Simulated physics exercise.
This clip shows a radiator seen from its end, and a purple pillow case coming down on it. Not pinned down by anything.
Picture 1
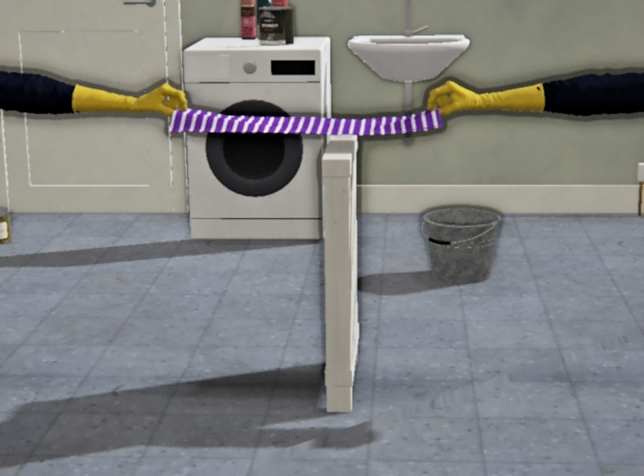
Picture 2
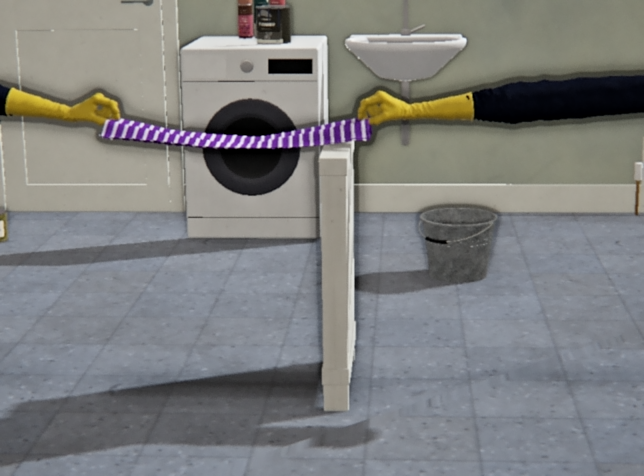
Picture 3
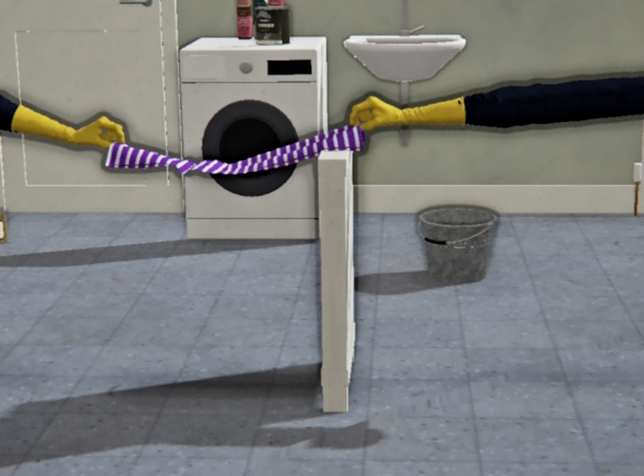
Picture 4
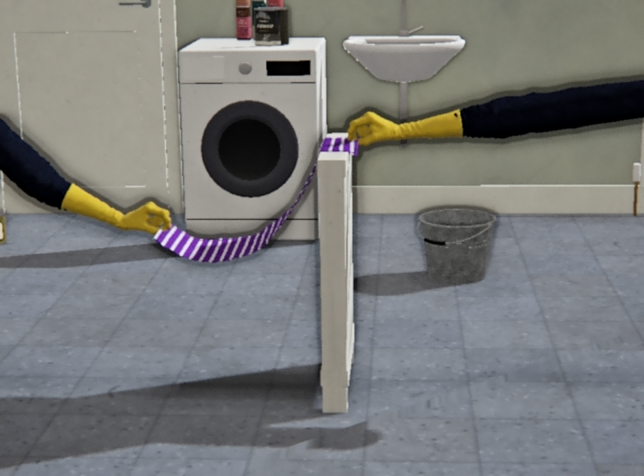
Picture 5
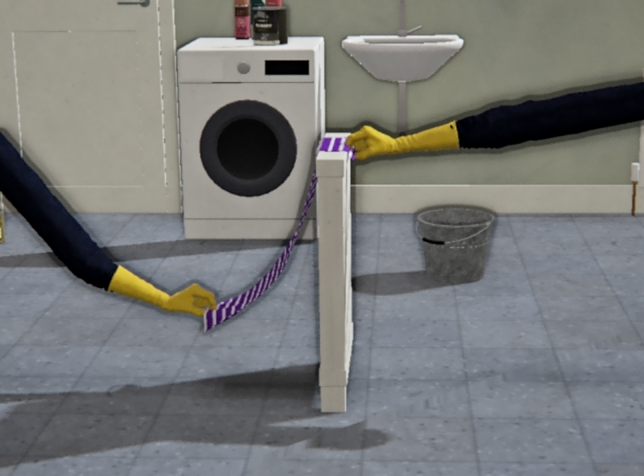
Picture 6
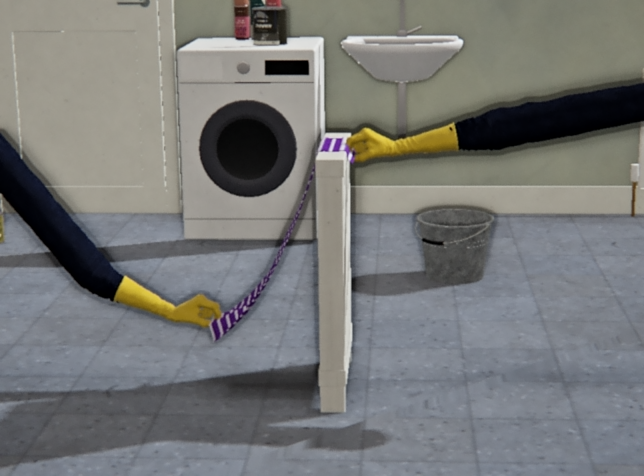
A purple-and-white striped cloth, stretched between two yellow-gloved hands in dark sleeves, shifts left above a pale upright radiator seen end-on in a grey-tiled room. Behind stand a white washing machine, a wall sink and a grey bucket on the right. The cloth sags and twists, then the left hand lowers its end down the left side while the right hand stays near the top.
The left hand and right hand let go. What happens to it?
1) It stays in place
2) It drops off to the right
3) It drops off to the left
3, it drops off to the left.
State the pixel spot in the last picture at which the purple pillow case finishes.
Roughly (292, 385).
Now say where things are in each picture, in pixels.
Left end (173, 132); right end (438, 128); top of the radiator (336, 163), in the first picture.
Left end (103, 136); right end (366, 141), in the second picture.
Left end (110, 167); right end (359, 150); top of the radiator (332, 163), in the third picture.
Left end (157, 241); right end (353, 155), in the fourth picture.
Left end (208, 330); right end (350, 158), in the fifth picture.
Left end (216, 340); right end (349, 161); far more of it on the left, in the sixth picture.
Then, 0.22 s after the last picture, pillow case sliding left.
Then, 0.42 s after the last picture, pillow case clear of the top and falling near (287, 358).
Then, 0.64 s after the last picture, pillow case in a heap on the floor near (291, 384).
At rest, pillow case in a heap on the floor near (292, 385). The purple pillow case drops leftwards.
